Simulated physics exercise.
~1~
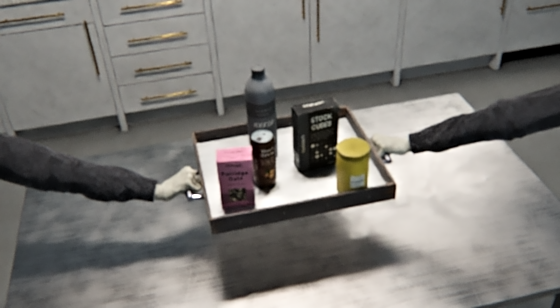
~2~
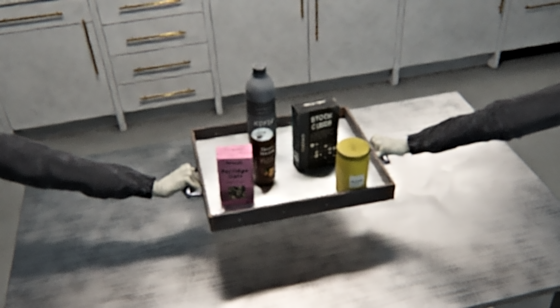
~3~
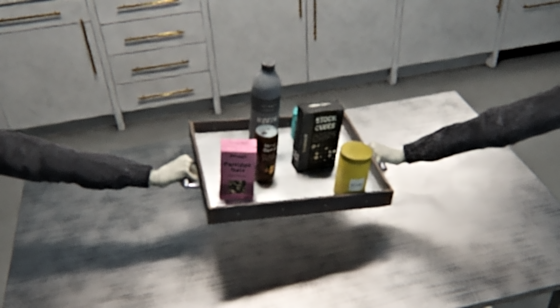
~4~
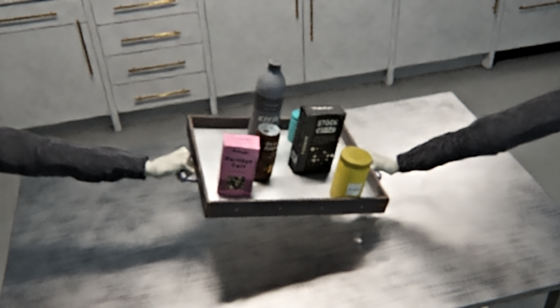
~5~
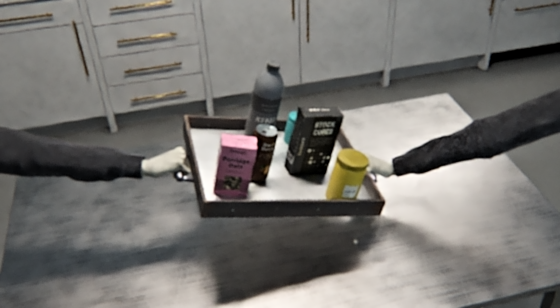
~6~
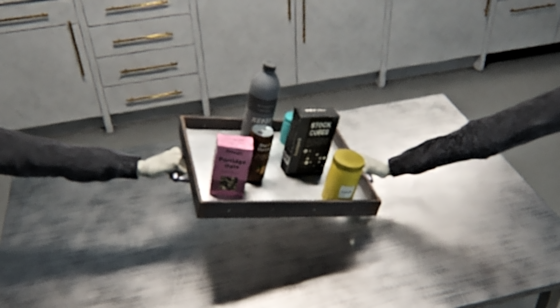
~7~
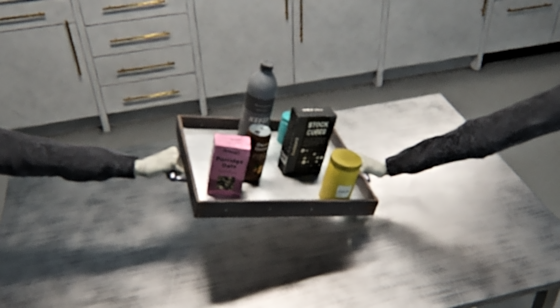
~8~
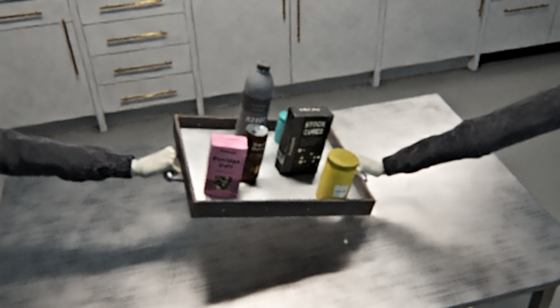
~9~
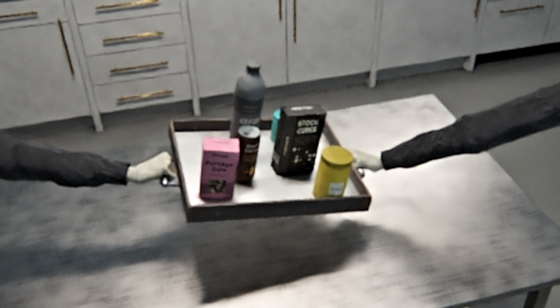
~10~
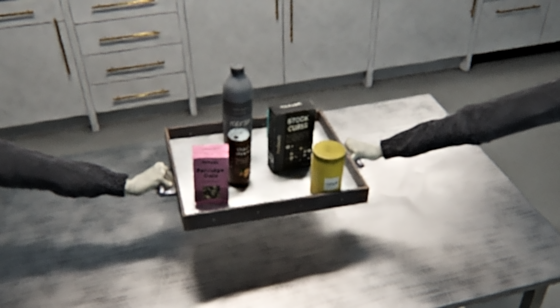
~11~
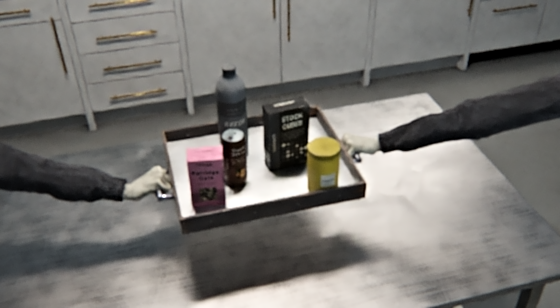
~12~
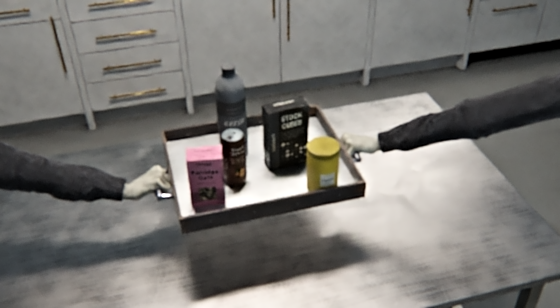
Two gloved hands holding a tray of groceries above a table, tipping it to the right, then levelling it, everything still standing.
